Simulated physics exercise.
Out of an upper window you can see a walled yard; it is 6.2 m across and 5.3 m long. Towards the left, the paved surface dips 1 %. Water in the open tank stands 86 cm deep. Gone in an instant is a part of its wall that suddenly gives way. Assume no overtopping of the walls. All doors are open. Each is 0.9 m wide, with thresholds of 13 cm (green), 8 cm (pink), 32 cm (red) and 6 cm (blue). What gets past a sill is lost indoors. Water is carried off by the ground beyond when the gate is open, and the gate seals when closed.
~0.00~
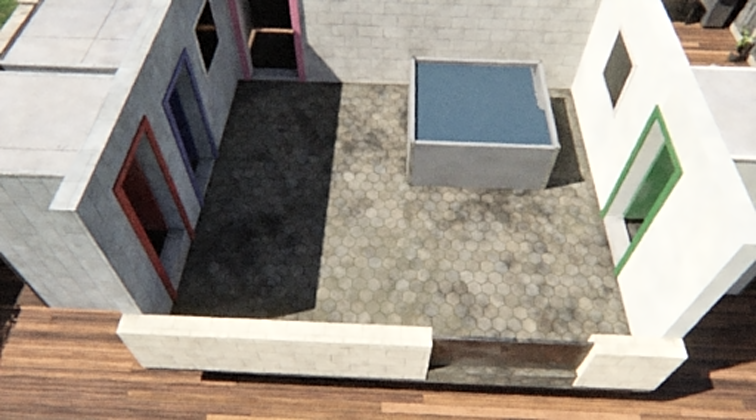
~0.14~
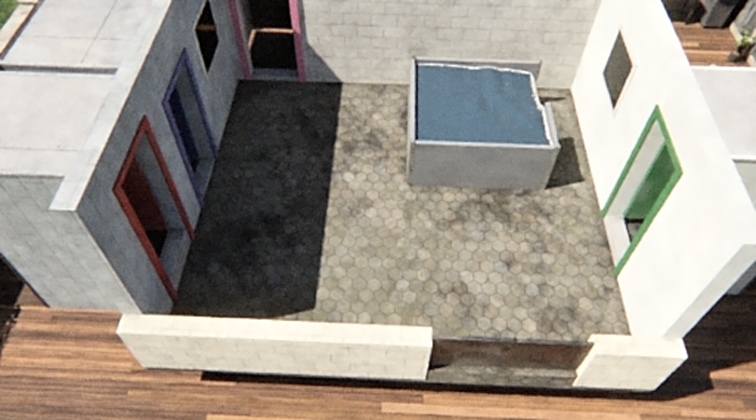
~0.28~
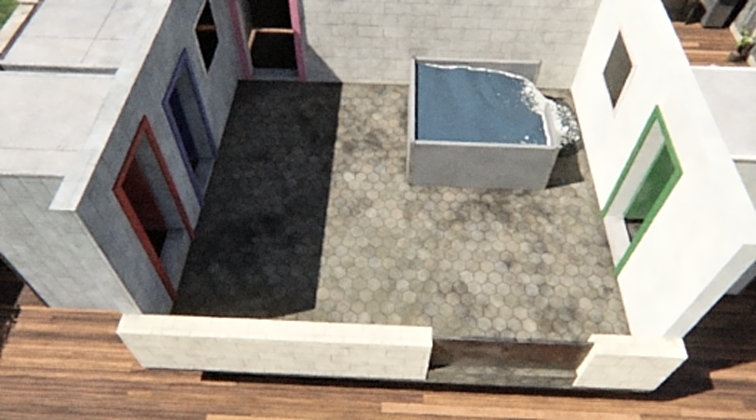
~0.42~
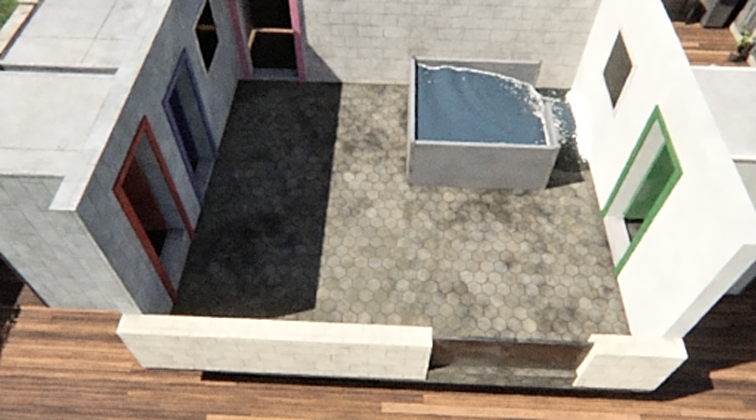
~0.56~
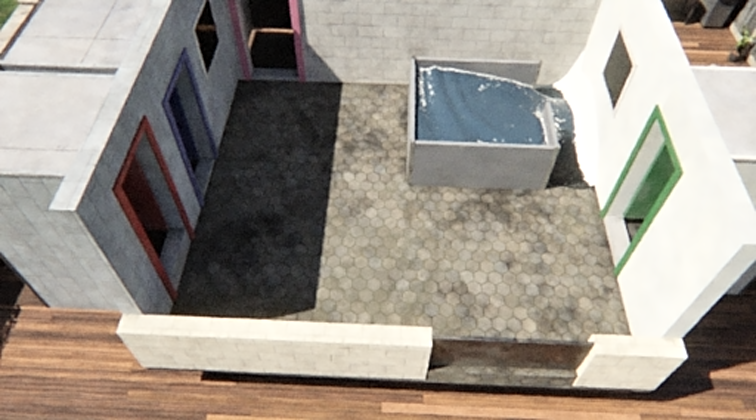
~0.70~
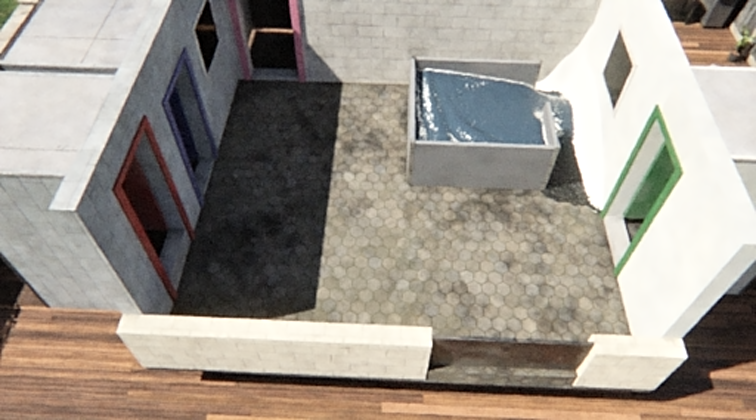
Water in the open tank surged out through a sudden gap in its right side, foaming at first, then spread over the paving beside the white wall while the tank's level sank slightly.
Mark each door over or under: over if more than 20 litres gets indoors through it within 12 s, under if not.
Green door: Under, pink door: Over, red door: Under, blue door: Over.
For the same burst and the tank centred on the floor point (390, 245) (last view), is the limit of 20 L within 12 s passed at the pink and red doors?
Pink: Too much; red: Within limit.
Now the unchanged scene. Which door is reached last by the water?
Door: Red.
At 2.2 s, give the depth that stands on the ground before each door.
Depths: Green door 8 cm, pink door 7 cm, red door 0 cm, blue door 0 cm.
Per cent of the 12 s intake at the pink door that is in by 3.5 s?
Share by then: ~ 5 %.
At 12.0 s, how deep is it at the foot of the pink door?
It's some 11.5 centimetres deep.
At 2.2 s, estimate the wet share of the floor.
About 40 per cent.
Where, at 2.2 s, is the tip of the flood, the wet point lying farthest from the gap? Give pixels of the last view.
That would be close to (248, 82).
After 1.4 s water covers 20 % of the floor and is deepest (73 cm) near (571, 91); green door 6 cm at the sill, 0 L in, pink door not reached, red door not reached, blue door not reached.
After 2.2 s water covers 40 % of the floor and is deepest (54 cm) near (561, 91); green door 8 cm at the sill, 0 L in, pink door 7 cm at the sill, 0 L in, red door not reached, blue door not reached.
After 3.5 s water covers 65 % of the floor and is deepest (36 cm) near (559, 125); green door 7 cm at the sill, 0 L in, pink door 6 cm at the sill, 2 L in, red door not reached, blue door 7 cm at the sill, 0 L in.
After 7.0 s water covers 95 % of the floor and is deepest (20 cm) near (206, 194); green door 4 cm at the sill, 0 L in, pink door 8 cm at the sill, 37 L in, red door 19 cm at the sill, 0 L in, blue door 11 cm at the sill, 8 L in.
After 12.0 s water covers 100 % of the floor and is deepest (19 cm) near (248, 82); green door 3 cm at the sill, 0 L in, pink door 12 cm at the sill, 81 L in, red door 12 cm at the sill, 0 L in, blue door 16 cm at the sill, 150 L in.
